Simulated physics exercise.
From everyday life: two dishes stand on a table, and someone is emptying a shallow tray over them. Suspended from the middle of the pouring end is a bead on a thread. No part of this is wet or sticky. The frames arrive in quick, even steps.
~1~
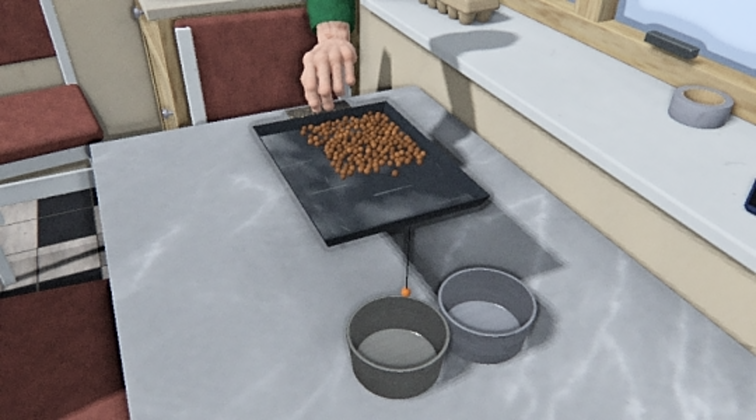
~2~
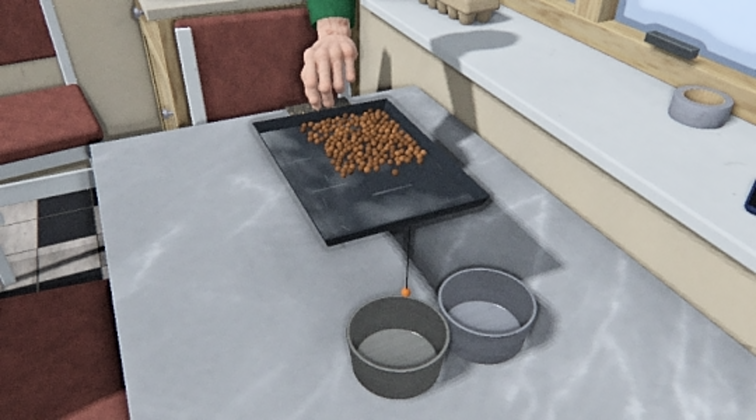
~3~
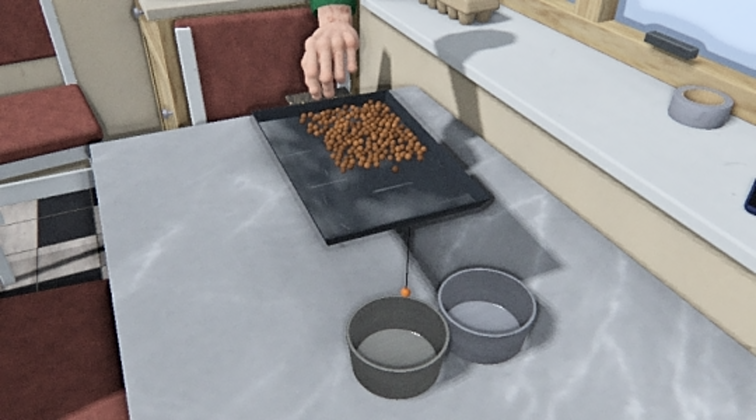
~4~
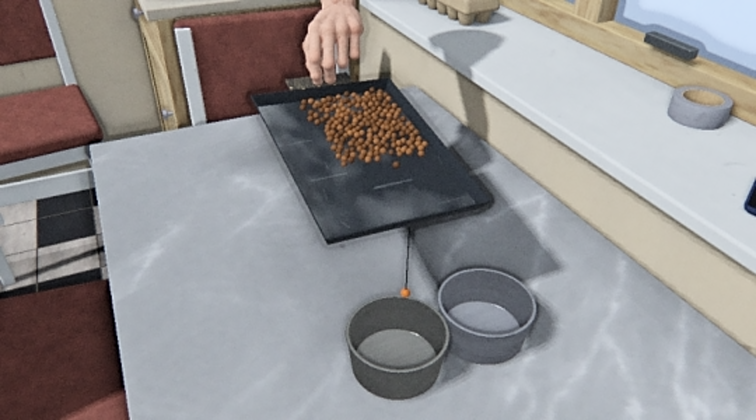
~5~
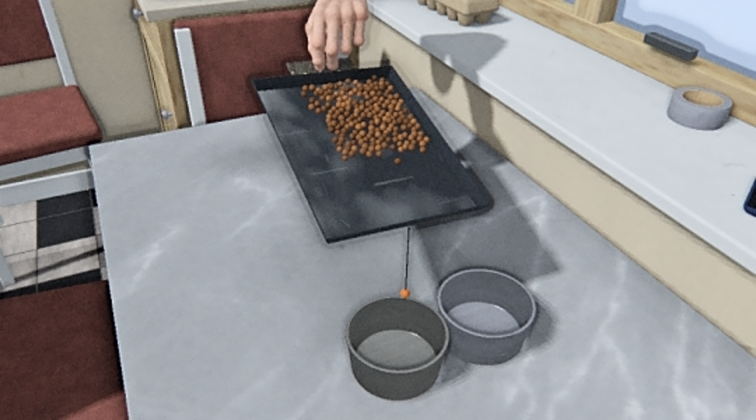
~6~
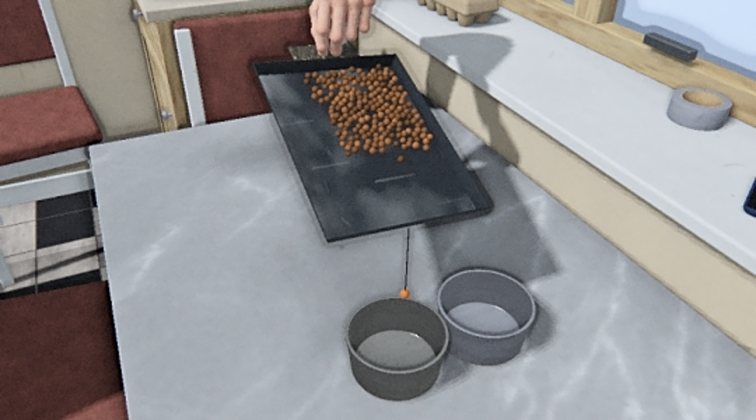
On a grey marbled table, a hand gradually raising the far end of a dark tray of brown balls behind two round dishes.
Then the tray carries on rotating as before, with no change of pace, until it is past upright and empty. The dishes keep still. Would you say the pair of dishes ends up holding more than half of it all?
I would say yes, more than half.
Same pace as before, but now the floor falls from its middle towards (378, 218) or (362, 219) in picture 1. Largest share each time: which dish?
Note: Place 1, the dish at the left; place 2, the dish at the left.
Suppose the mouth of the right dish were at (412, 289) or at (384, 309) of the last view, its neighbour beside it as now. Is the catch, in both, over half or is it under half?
Result, first place: Not as much as half; second place: Not as much as half.
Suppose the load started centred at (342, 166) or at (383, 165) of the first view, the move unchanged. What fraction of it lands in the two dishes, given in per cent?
Close to 90 in a hundred, then close to 100 in a hundred.
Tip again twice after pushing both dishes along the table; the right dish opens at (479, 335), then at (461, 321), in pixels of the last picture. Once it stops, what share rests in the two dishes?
It would be roughly 50 per cent, followed by roughly 60 per cent.
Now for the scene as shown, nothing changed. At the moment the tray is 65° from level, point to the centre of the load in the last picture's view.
Somewhere about pixel (472, 227).
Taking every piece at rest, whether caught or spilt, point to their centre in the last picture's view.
Near pixel (483, 336).
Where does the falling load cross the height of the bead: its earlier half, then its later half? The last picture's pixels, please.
Starting near (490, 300), moving on to near (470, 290).
Soon, tray tipped steeply; about half on the tray; a stray few in the left dish; a small part in the right dish; a stray few outside both; about a third in the air.
A while on, tray tipped past a quarter turn; a small part in the left dish; about two thirds in the right dish; a small part outside both; a small part in the air.
Towards the end, tray tipped past a quarter turn; a small part in the left dish; most in the right dish; a small part outside both.
Finally, tray tipped past a quarter turn; a small part in the left dish; most in the right dish; a small part outside both.
